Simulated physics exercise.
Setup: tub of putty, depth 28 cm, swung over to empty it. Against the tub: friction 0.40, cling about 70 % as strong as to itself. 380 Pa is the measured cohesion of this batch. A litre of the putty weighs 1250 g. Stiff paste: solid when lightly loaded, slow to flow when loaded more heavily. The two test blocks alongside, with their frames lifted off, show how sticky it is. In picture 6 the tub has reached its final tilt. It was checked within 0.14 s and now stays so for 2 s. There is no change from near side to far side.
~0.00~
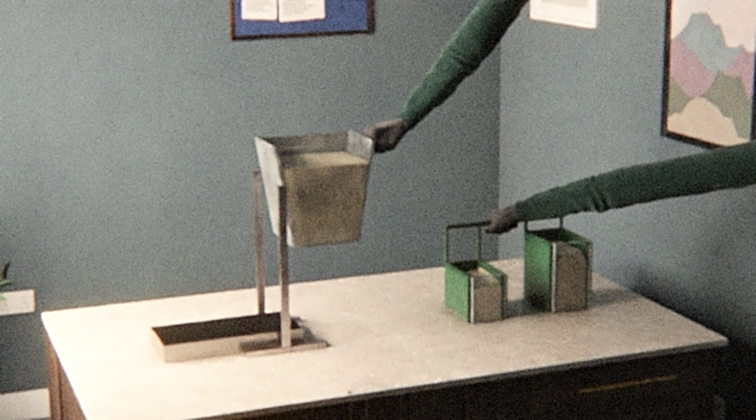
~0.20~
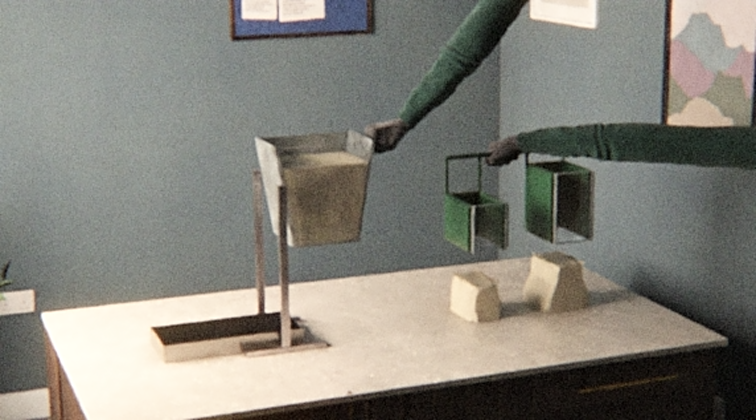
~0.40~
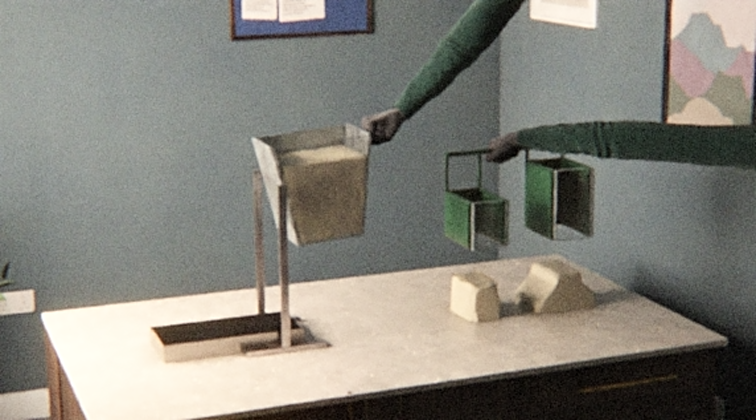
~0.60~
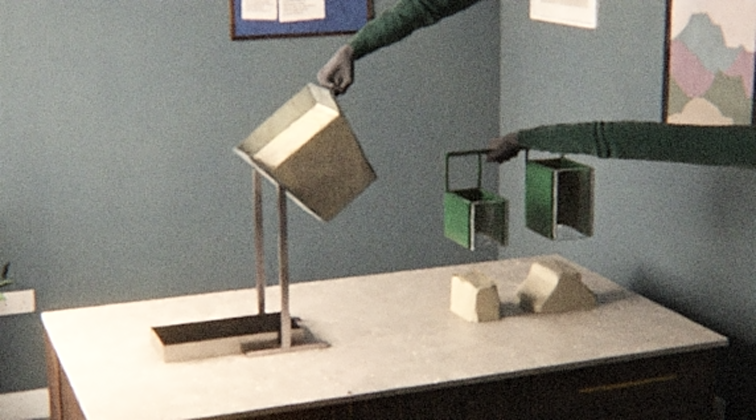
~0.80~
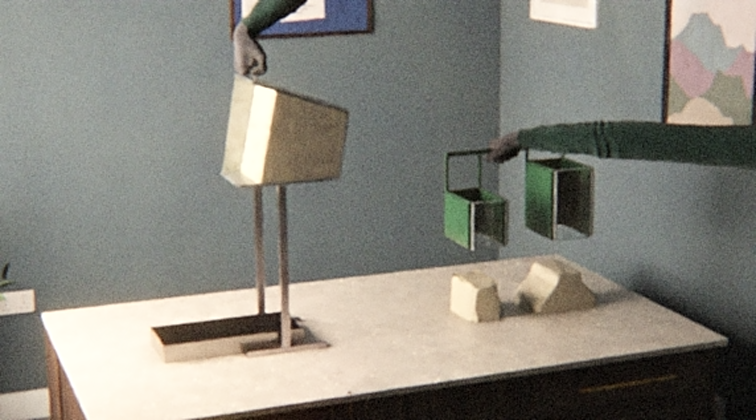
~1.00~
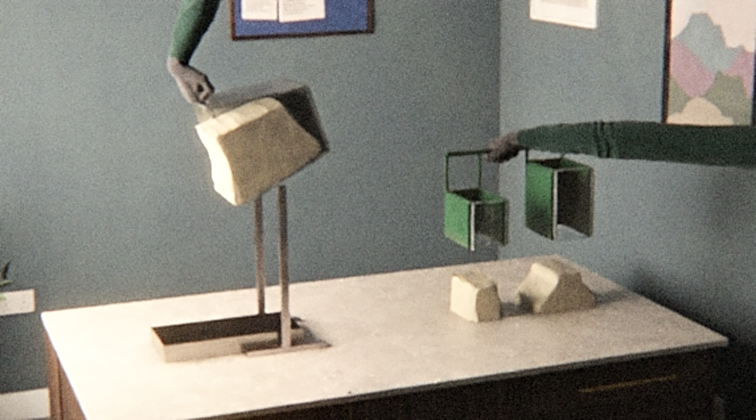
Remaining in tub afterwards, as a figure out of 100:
Near 0 %.
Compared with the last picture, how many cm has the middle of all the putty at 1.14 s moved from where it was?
It has moved around 15 centimetres.
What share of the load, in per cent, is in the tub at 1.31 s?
Close to 9 in a hundred.
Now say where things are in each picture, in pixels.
Handle-side rim at (372, 142), tilt 0 degrees; crest of the putty at (306, 167); block heights 12 cm, 18 cm (left to right), in the first frame.
Handle-side rim at (372, 142), tilt 0 degrees; crest of the putty at (306, 167); block heights 11 cm, 15 cm (left to right), in the second frame.
Handle-side rim at (369, 135), tilt 4 degrees; crest of the putty at (360, 157); block heights 11 cm, 12 cm (left to right), in the third frame.
Handle-side rim at (329, 93), tilt 37 degrees; crest of the putty at (335, 116); block heights 11 cm, 12 cm (left to right), in the fourth frame.
Handle-side rim at (254, 85), tilt 80 degrees; crest of the putty at (281, 94); block heights 11 cm, 12 cm (left to right), in the fifth frame.
Handle-side rim at (208, 111), tilt 108 degrees; crest of the putty at (278, 105); block heights 11 cm, 12 cm (left to right), in the sixth frame.
After 1.14 s, the tub is at 108 degrees and holds 46 %.
After 1.31 s, the tub is at 108 degrees and holds 9 %.
After 1.48 s, the tub is at 108 degrees and holds 0 %.
After 1.65 s, the tub is at 108 degrees and holds 0 %.
After 3.00 s, the tub is at 108 degrees and holds 0 %.
